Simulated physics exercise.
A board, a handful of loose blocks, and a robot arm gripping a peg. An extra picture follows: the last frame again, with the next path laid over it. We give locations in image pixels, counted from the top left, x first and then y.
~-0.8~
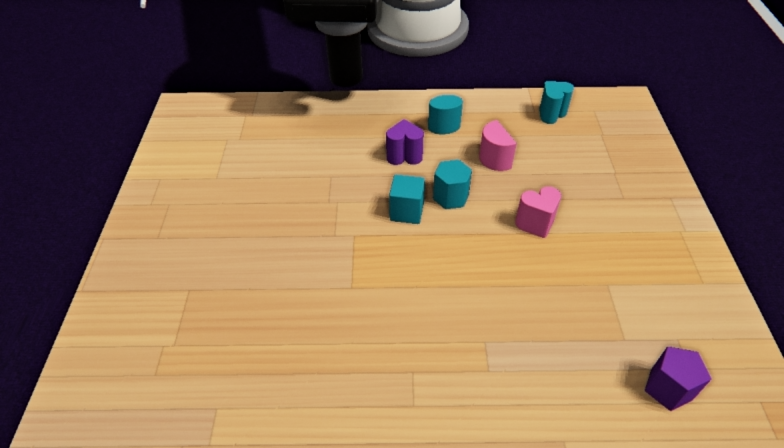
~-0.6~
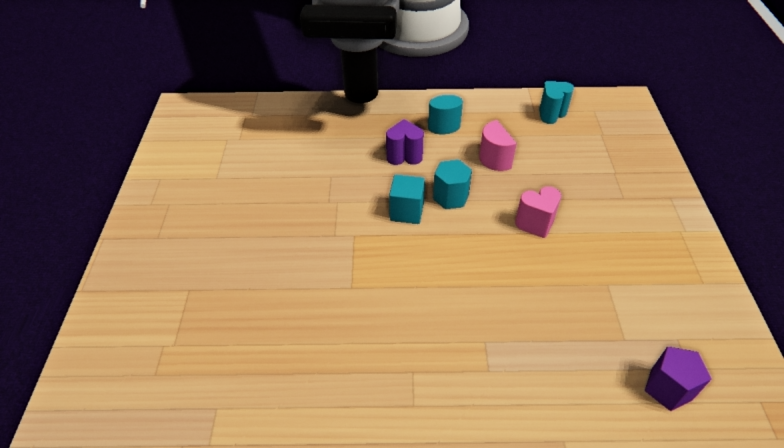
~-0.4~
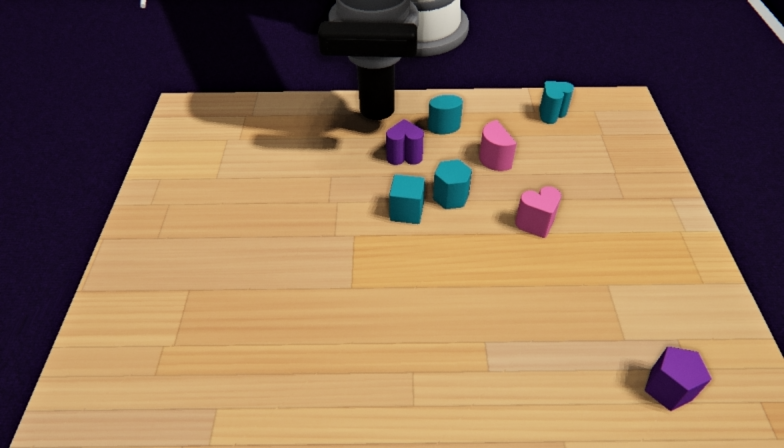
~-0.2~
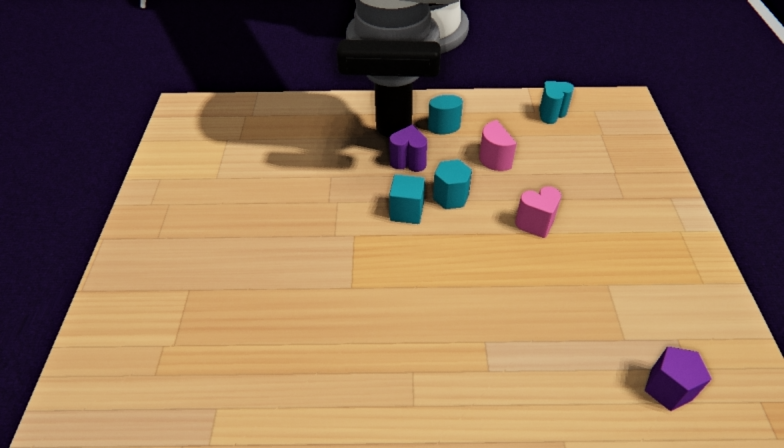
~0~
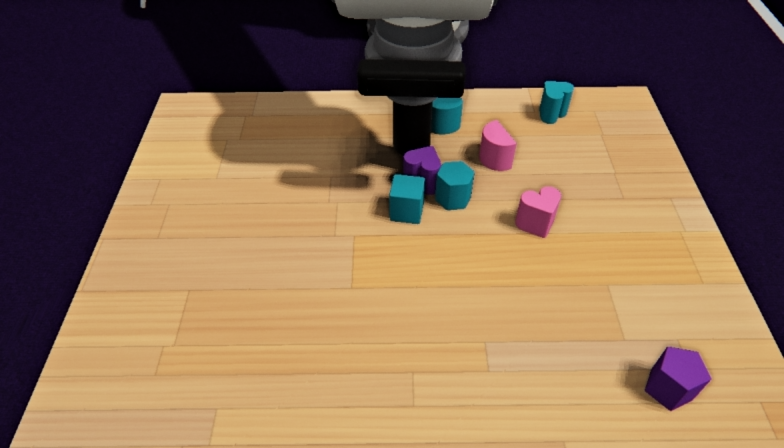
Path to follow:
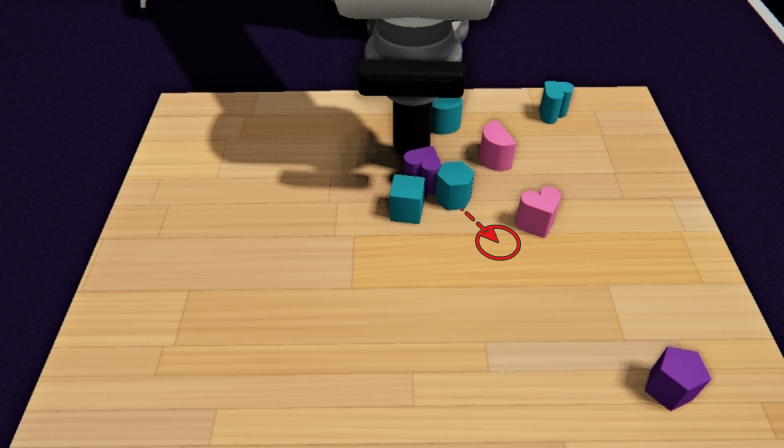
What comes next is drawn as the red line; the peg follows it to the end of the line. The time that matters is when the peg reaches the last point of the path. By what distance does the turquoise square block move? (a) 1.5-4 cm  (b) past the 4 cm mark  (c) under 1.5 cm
Correct choice: C.
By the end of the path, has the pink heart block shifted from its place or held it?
That block is shifted.
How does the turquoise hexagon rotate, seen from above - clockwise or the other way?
It ends up turned anticlockwise.
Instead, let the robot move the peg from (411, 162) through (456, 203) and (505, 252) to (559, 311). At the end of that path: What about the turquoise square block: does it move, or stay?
Shifted.
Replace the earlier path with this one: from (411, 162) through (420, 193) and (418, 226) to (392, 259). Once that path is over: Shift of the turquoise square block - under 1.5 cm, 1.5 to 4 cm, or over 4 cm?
The displacement of the turquoise square block is above 4 cm.
The drawn path runs from (411, 162) to (498, 242).
What follows on the original path. One third of the way, peg (439, 170); turquoise square block (408, 192), turned 35° clockwise; purple heart block (442, 185), turned 20° clockwise; turquoise hexagon (475, 180), turned 20° anticlockwise.
Two thirds of the way, peg (469, 196); turquoise square block (409, 194), turned 45° clockwise; purple heart block (455, 212), turned 60° clockwise; turquoise hexagon (508, 195), turned 70° anticlockwise; pink heart block (548, 199).
At the end, peg (501, 226); turquoise square block (409, 194), turned 45° clockwise; purple heart block (456, 217), turned 70° clockwise; turquoise hexagon (545, 215), turned 110° anticlockwise; pink heart block (577, 202), turned 35° anticlockwise.
